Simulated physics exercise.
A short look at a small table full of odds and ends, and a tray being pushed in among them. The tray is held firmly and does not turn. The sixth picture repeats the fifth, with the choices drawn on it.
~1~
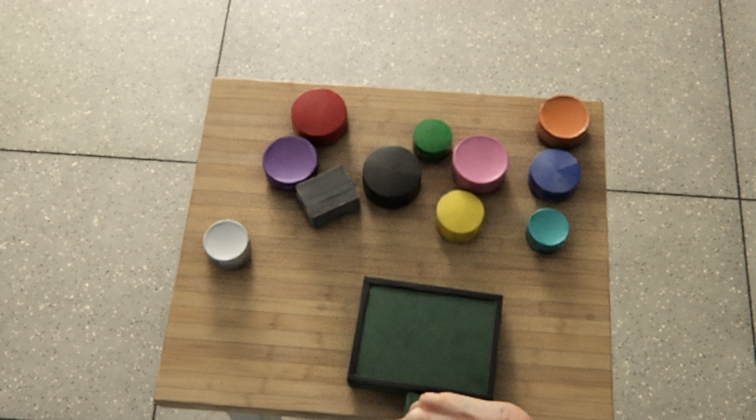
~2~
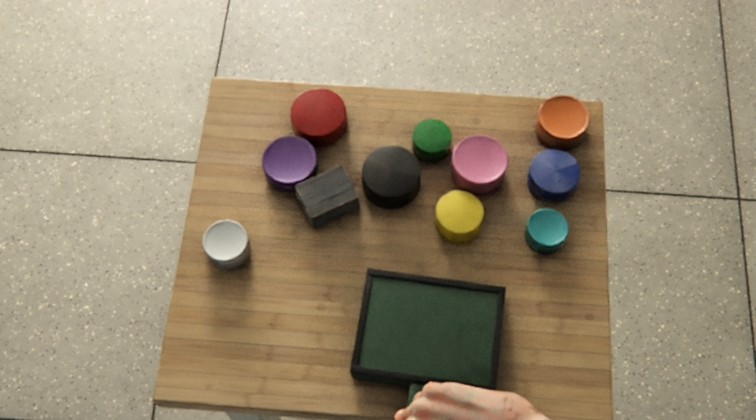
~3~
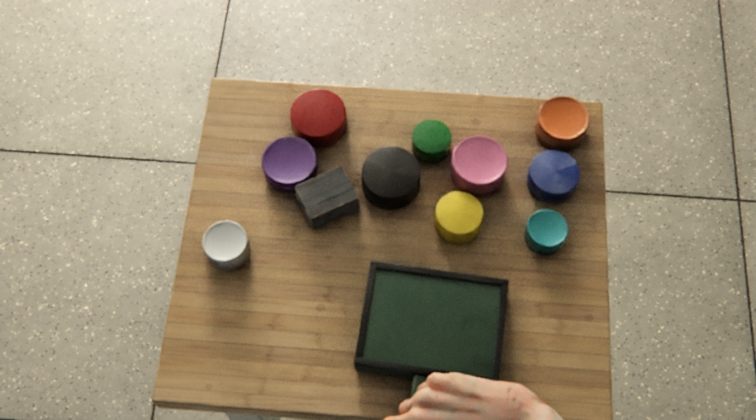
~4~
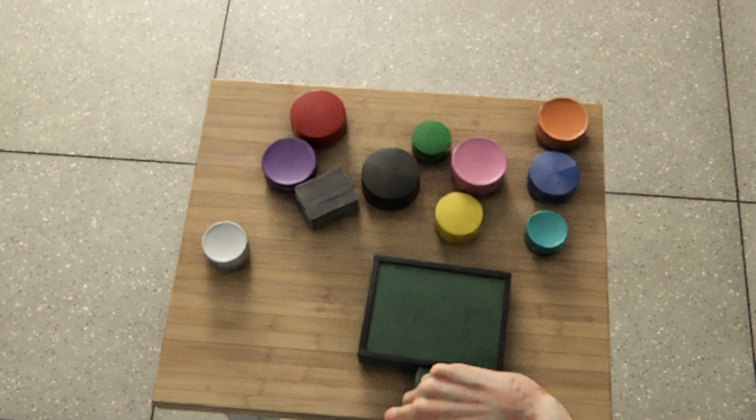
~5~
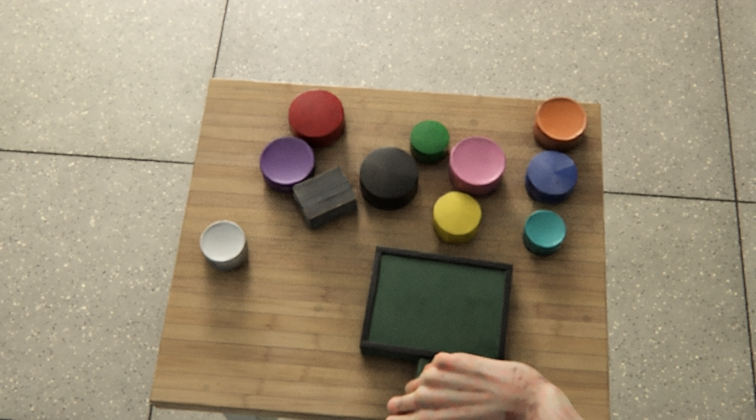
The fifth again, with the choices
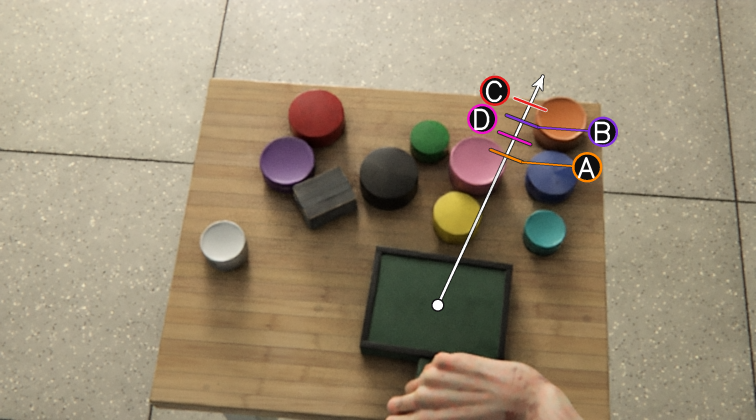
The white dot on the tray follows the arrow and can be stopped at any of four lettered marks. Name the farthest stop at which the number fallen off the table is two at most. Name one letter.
Mark A.
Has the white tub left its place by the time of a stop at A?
No.
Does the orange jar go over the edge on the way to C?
Yes.
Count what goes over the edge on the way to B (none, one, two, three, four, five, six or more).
By then, four.
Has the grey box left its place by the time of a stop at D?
By then, no.
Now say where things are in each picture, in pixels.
In the first frame, pink jar (479, 166); white tub (228, 245); yellow tin (459, 217).
In the second frame, tray (430, 329); orange jar (562, 123).
In the third frame, tray (433, 321); black tin (391, 178).
In the fourth frame, tray (436, 314); red pot (319, 120).
In the fifth frame, tray (438, 305); blue tin (551, 178); green pot (429, 142); pink jar (476, 168).
On the copy, A at (506, 156); B at (522, 121); C at (530, 104); D at (515, 138); the arrow from (438, 305) to (543, 76); the white dot at (438, 305).
On A. First, tray (463, 253); turquoise jar (554, 229); pink jar (483, 142).
Then, tray (487, 200); orange jar (565, 102); pink jar (498, 99).
Finally, tray (505, 162); pink jar over the edge; orange jar over the edge; two fallen.
By contrast, B drops four; C drops four; D drops four.
